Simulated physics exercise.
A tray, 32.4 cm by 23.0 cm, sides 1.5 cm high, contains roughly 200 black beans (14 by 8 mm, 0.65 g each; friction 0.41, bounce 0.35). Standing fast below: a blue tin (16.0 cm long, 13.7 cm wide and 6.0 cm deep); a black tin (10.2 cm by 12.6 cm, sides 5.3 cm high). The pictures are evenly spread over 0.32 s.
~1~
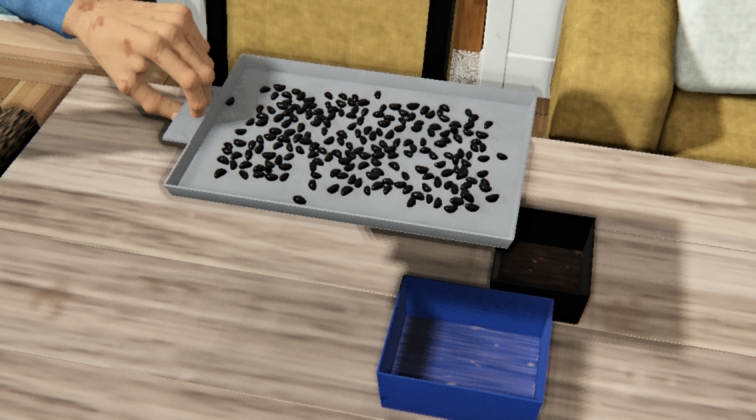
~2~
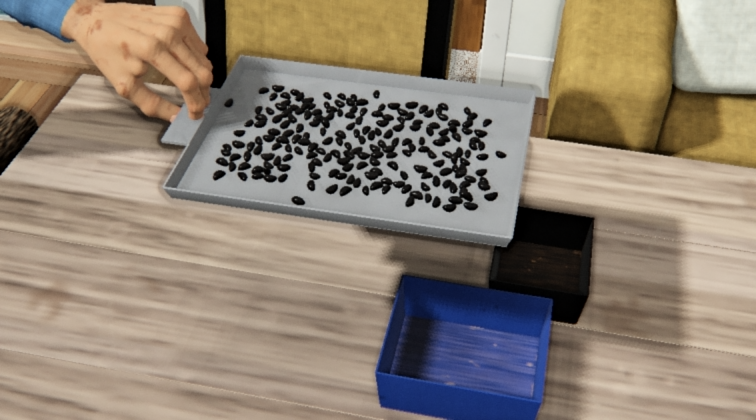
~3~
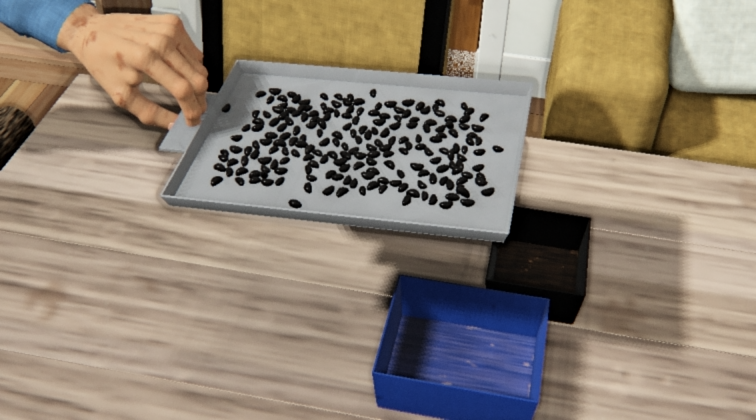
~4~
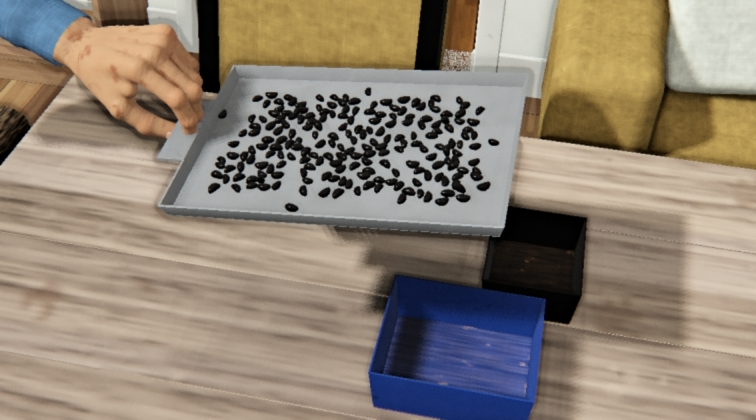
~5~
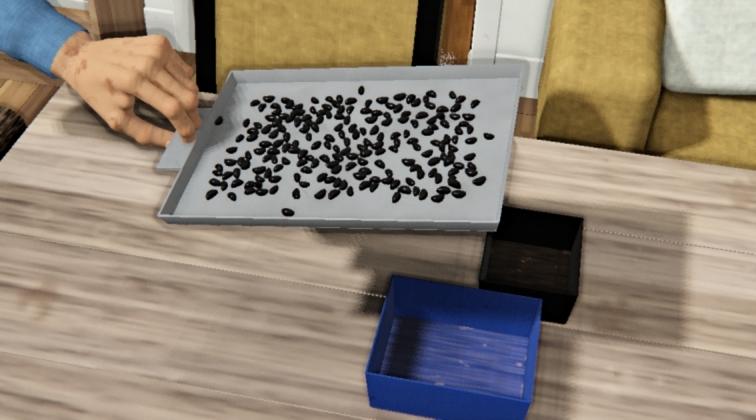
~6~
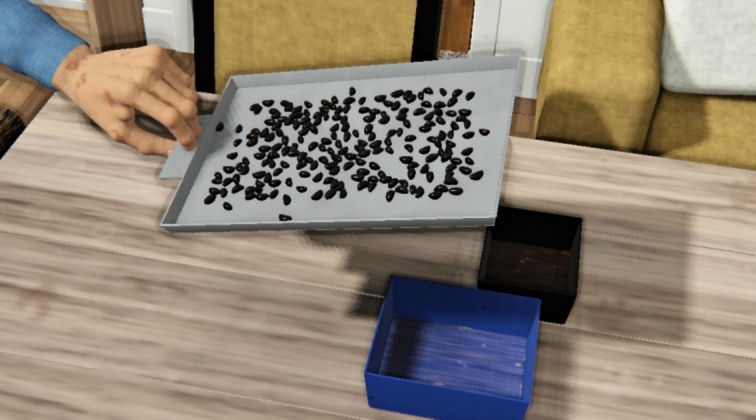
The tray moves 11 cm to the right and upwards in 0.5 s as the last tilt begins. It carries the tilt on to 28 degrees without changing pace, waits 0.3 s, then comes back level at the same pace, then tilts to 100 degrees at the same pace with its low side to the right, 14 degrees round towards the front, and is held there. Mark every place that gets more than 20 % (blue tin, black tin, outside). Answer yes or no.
In the blue tin: Yes; in the black tin: No; outside everything: Yes.
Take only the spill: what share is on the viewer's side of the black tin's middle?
Some 90 per cent.
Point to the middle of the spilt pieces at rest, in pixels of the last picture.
Near (598, 389).
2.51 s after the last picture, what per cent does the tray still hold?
Some 30 per cent of the load.
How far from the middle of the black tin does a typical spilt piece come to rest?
About 22 cm.
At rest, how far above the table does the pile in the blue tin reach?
About 1.5 cm.
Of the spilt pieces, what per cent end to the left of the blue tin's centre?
Some 10 per cent.
Then, 0.97 s after the last picture, tilt 10 degrees; tray 100 %; middle of all pieces on or above the table near (237, 163).
Then, 1.77 s after the last picture, tilt 29 degrees; tray 100 %; middle of all pieces on or above the table near (402, 129).
Then, 2.51 s after the last picture, tilt 72 degrees; tray 30 %, blue tin 10 %, outside 60 %; middle of all pieces on or above the table near (566, 355).
Then, 3.22 s after the last picture, tilt 100 degrees; blue tin 30 %, outside 65 %; middle of all pieces on or above the table near (552, 377).
In the end, tray 0 %, blue tin 30 %, outside 65 %, black tin 0 %.
